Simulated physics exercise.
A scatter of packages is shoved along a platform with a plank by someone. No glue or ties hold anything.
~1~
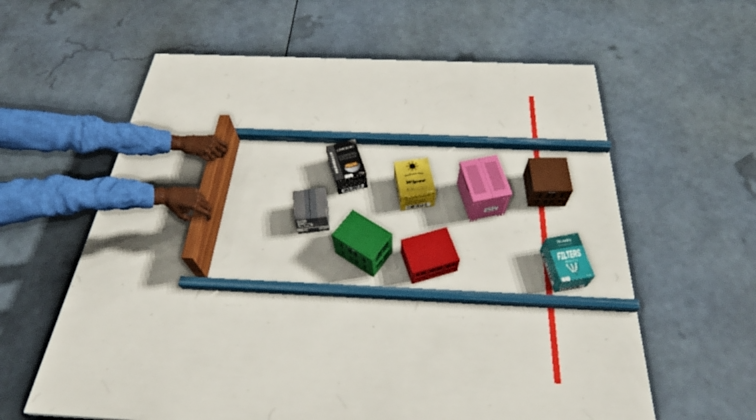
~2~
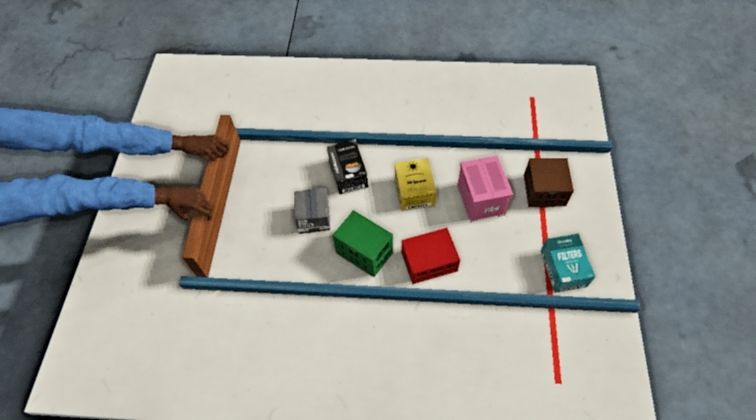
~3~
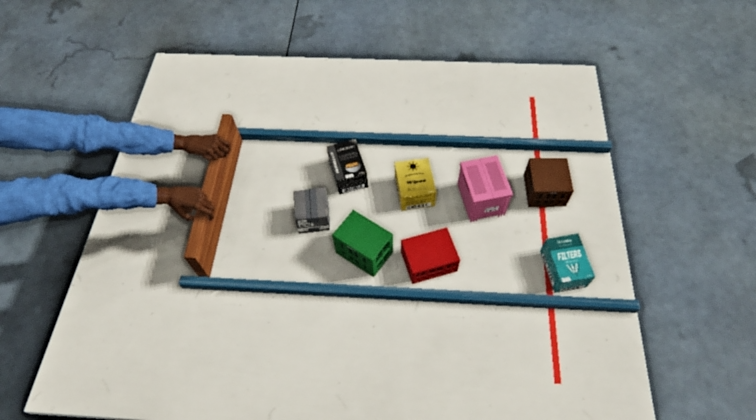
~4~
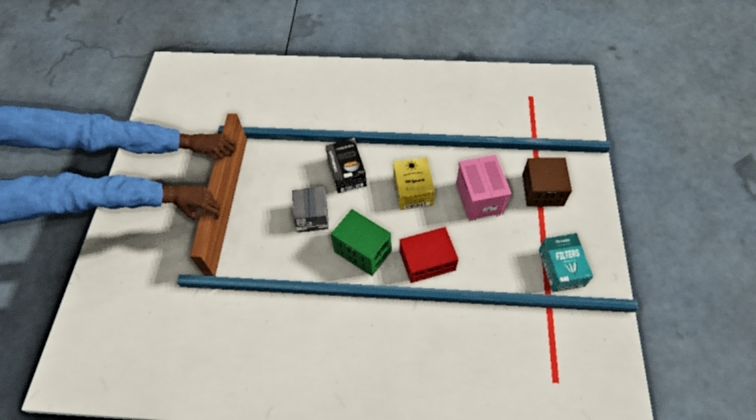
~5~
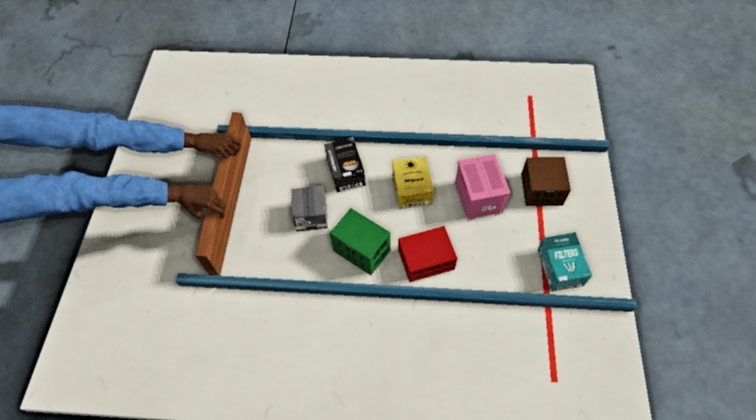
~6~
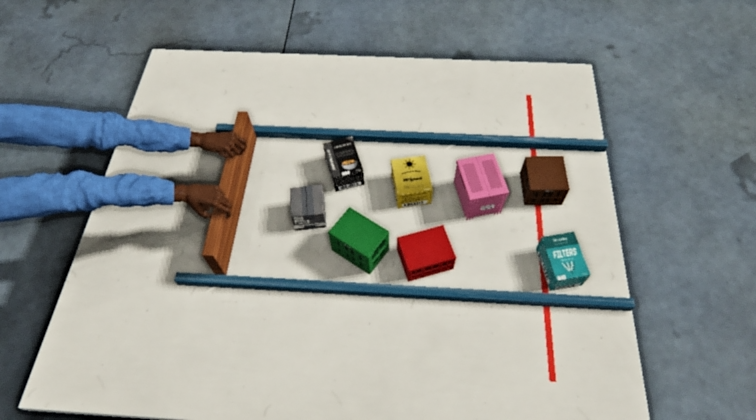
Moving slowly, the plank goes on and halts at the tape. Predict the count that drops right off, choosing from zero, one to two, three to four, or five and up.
Only three or four are pushed off.
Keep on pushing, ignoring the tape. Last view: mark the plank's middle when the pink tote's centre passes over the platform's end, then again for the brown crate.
Pink tote: (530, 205); brown crate: (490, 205).
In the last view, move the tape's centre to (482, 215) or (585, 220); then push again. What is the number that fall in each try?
Try 1: 0; try 2: 5.
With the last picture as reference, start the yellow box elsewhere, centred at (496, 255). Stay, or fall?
It drops over the edge from there.
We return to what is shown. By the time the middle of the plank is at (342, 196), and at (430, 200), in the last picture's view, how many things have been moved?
That gives 3 for the first and 7 for the second.
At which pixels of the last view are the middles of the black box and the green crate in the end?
For the black box it's (554, 177), and for the green crate it's (566, 267).
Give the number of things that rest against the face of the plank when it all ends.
Contact count: 3.
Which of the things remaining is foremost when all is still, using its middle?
The red crate.
A little later, none off yet; turquoise box at rest near (562, 261); brown crate at rest near (544, 181); pink tote at rest near (479, 187).
Next, none off yet; turquoise box at rest near (562, 261); brown crate at rest near (544, 181); pink tote shifted a little near (494, 191).
Later still, none off yet; turquoise box shifted a little near (587, 264); brown crate shifted about its own width near (607, 184); pink tote shifted well along near (572, 194).
When it is over, the number that fall off is three or four; down, pink tote, brown crate and turquoise box.
